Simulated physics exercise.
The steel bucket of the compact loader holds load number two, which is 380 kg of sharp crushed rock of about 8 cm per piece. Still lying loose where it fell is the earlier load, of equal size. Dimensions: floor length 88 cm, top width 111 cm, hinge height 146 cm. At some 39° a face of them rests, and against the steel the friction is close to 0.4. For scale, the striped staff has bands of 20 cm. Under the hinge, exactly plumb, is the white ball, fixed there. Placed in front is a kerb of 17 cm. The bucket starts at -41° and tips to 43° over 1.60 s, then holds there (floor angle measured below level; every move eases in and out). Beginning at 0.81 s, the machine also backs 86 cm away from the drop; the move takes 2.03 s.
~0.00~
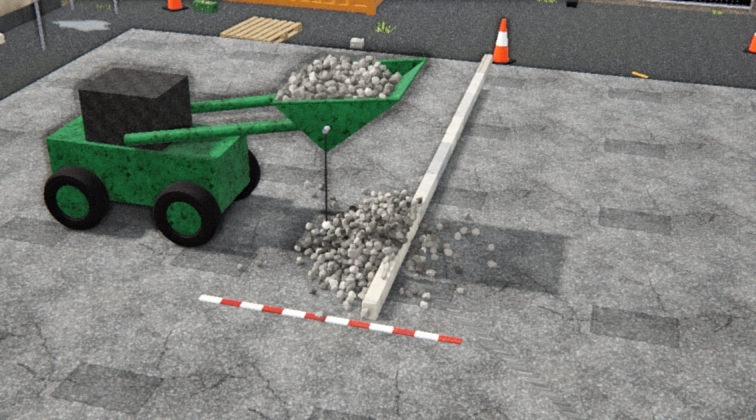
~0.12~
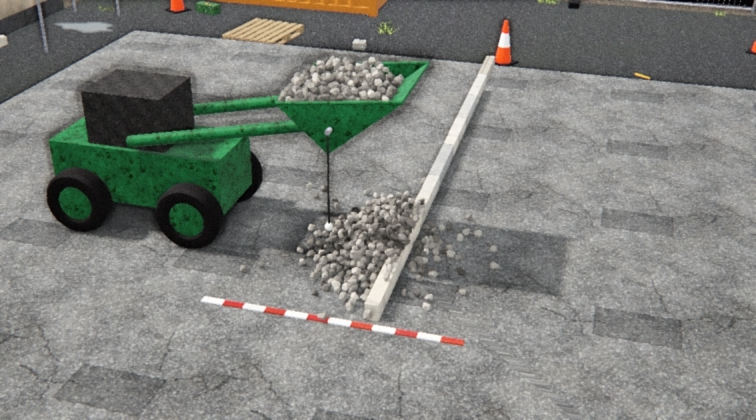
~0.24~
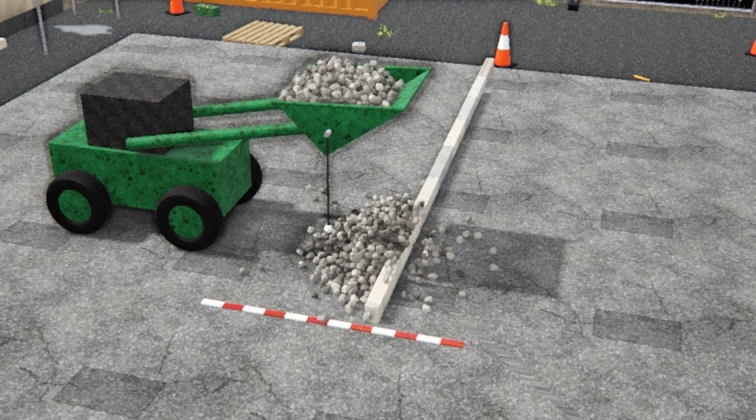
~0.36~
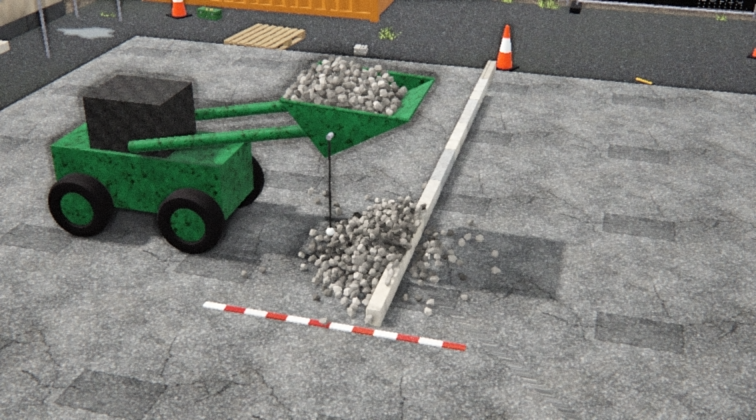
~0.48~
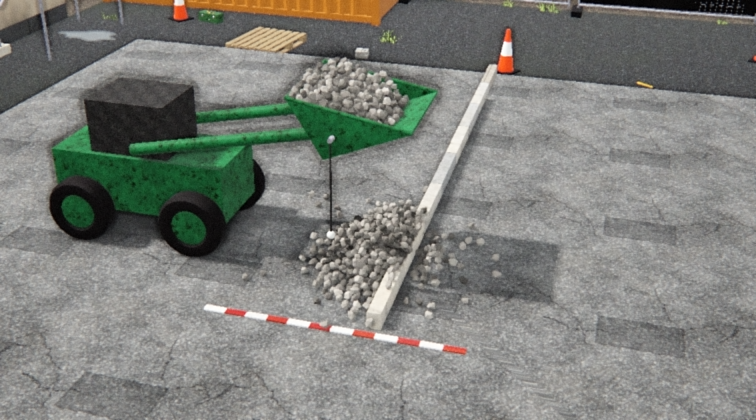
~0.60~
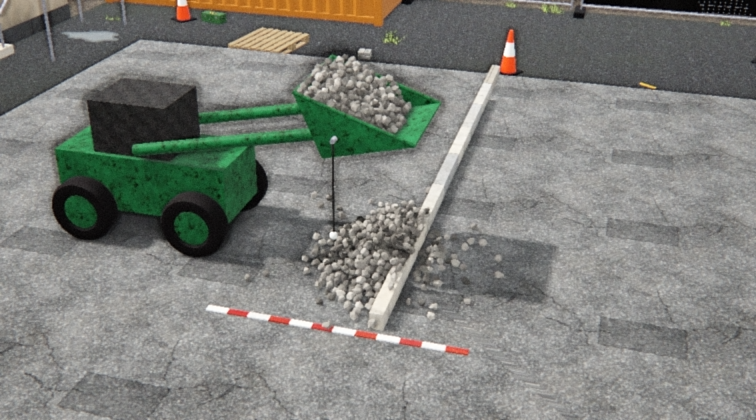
Paved yard with a green loader slowly lowering the front of its raised, stone-filled bucket above a loose rock pile against a kerb.
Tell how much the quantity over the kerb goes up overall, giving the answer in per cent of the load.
It goes up by roughly 45 per cent.
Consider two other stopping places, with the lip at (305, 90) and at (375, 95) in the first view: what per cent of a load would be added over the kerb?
Roughly 0 per cent, then 15 per cent.
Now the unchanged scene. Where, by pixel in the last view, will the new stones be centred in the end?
(400, 247).
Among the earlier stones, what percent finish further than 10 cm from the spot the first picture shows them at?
About 5 %.
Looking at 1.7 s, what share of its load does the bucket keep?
Around 20 per cent of the load is still inside.
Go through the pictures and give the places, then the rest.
The first picture shows lip at (400, 99), floor tilted -41°, highest stones at (353, 64). The earlier load is highest near (388, 215), 33 cm above ground level, 92 % on this side of the kerb, 8 % over the kerb.
The second picture shows lip at (403, 103), floor tilted -40°, highest stones at (352, 65); the stones move at 0.1 m/s on average.
In the third picture, the bucket is at -36°, its lip at (404, 110); the top of the load is at (346, 66); the stones move at 0.2 m/s on average.
In the fourth picture, the bucket is at -30°, its lip at (409, 121); the top of the load is at (334, 69); the stones move at 0.2 m/s on average.
In the fifth picture, the bucket is at -23°, its lip at (412, 134); the top of the load is at (326, 69); the stones move at 0.3 m/s on average.
The sixth picture shows lip at (415, 146), floor tilted -14°, highest stones at (330, 66); the stones move at 0.3 m/s on average.
After 1.2 s the floor is at 30°; in per cent of one load, 97 in the bucket, 95 on this side of the kerb, 8 over the kerb; the foremost stones are at (478, 261).
After 1.7 s the floor is at 43°; in per cent of one load, 20 in the bucket, 146 on this side of the kerb, 34 over the kerb; the foremost stones are at (476, 269).
After 3.3 s the floor is at 43°; in per cent of one load, 0 in the bucket, 147 on this side of the kerb, 53 over the kerb; the foremost stones are at (524, 270).
After 5.9 s the floor is at 43°; in per cent of one load, 0 in the bucket, 147 on this side of the kerb, 53 over the kerb; the foremost stones are at (524, 270). Net gain over the kerb, 45.
